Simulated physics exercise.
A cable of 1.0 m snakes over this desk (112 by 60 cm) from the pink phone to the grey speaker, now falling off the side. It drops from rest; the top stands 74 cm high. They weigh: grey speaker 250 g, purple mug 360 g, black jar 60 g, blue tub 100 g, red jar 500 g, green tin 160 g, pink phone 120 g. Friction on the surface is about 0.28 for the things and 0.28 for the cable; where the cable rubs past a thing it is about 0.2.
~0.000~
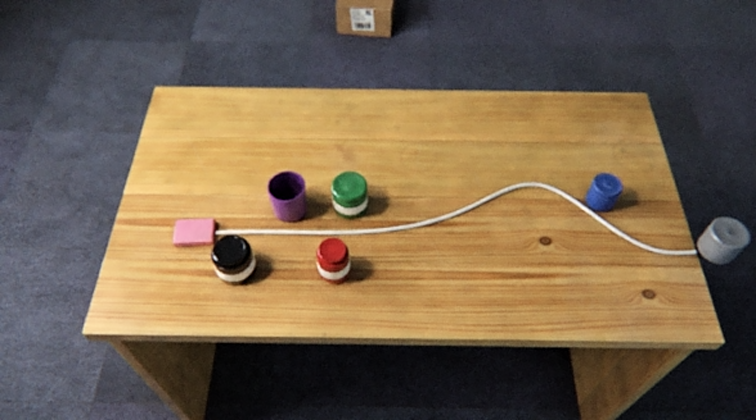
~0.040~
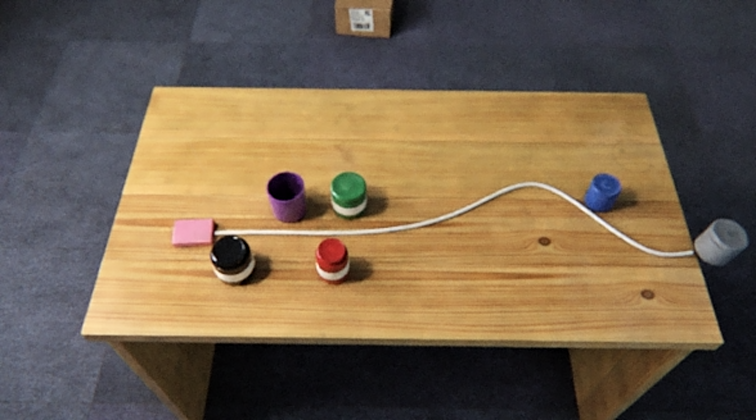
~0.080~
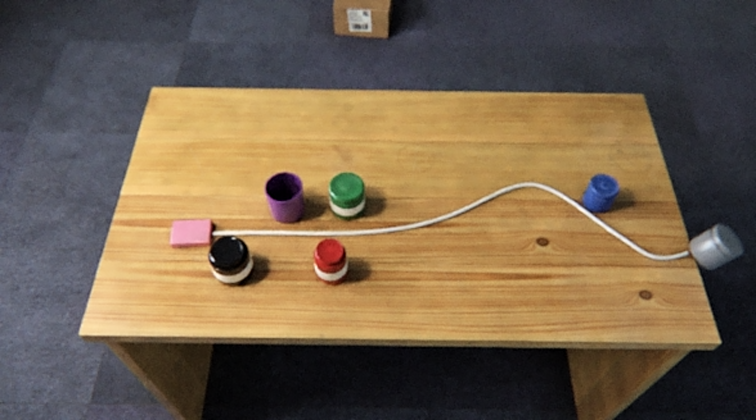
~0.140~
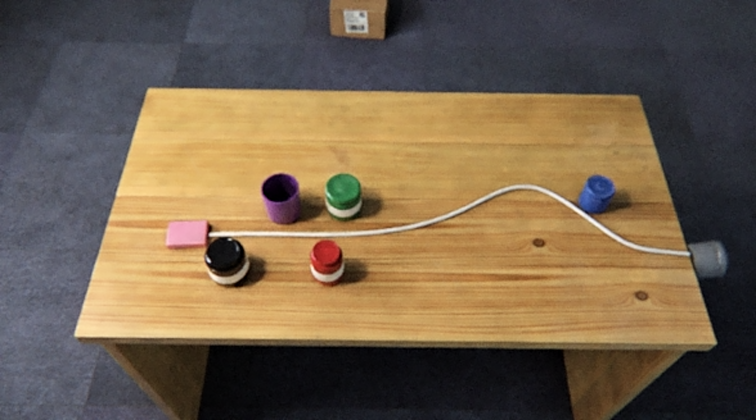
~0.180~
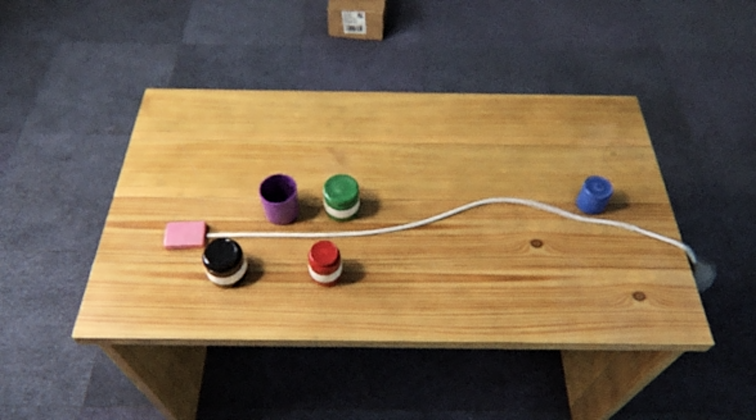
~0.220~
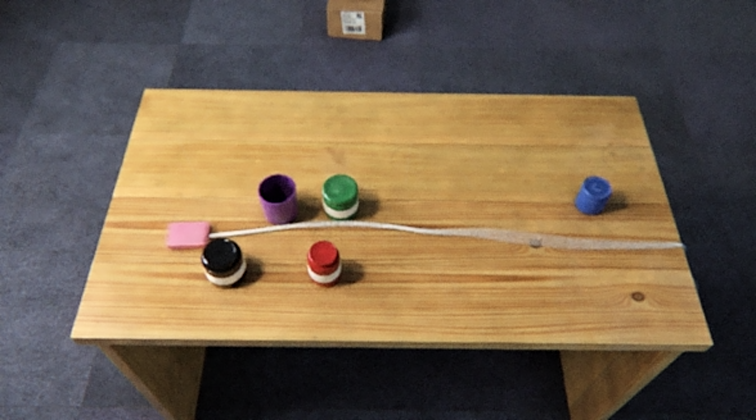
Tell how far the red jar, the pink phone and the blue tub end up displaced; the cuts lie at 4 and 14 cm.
In order: The red jar hardly moves; the pink phone ends far away; the blue tub stays in the low band.
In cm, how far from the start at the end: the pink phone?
Pink phone over the edge.
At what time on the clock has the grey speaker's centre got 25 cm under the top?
About: 0.38 s.
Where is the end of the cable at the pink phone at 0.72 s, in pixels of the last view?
At about (550, 243).
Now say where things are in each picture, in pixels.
The first picture shows red jar (332, 249); pink phone (194, 230); blue tub (608, 184); cable runs through (644, 246) (559, 192) (467, 209) (374, 231) (274, 232).
The second picture shows grey speaker (729, 234); cable runs through (642, 248) (466, 209) (273, 233).
The third picture shows grey speaker (716, 247); cable runs through (639, 250) (464, 210) (271, 233).
The fourth picture shows grey speaker (703, 261); cable runs through (638, 247) (460, 211) (268, 234).
The fifth picture shows grey speaker (690, 273); cable runs through (657, 236) (458, 210) (266, 235).
The sixth picture shows red jar (323, 253); pink phone (188, 233); blue tub (598, 187); cable runs through (679, 245) (579, 244) (470, 233) (370, 225).
After 0.5 s, the cable's tail end at (346, 244); pink phone 27 cm off its start, grey speaker over the edge.
After 0.7 s, the cable's tail end at (550, 243); pink phone 66 cm off its start, grey speaker over the edge.
After 1.0 s, the cable has left the top; pink phone 99 cm off its start at (692, 241), grey speaker over the edge.
After 1.2 s, the cable has left the top; pink phone over the edge, grey speaker over the edge.
After 2.4 s, the cable has left the top; pink phone over the edge, red jar 0 cm off its start at (324, 253), blue tub 0 cm off its start at (598, 187), grey speaker over the edge.
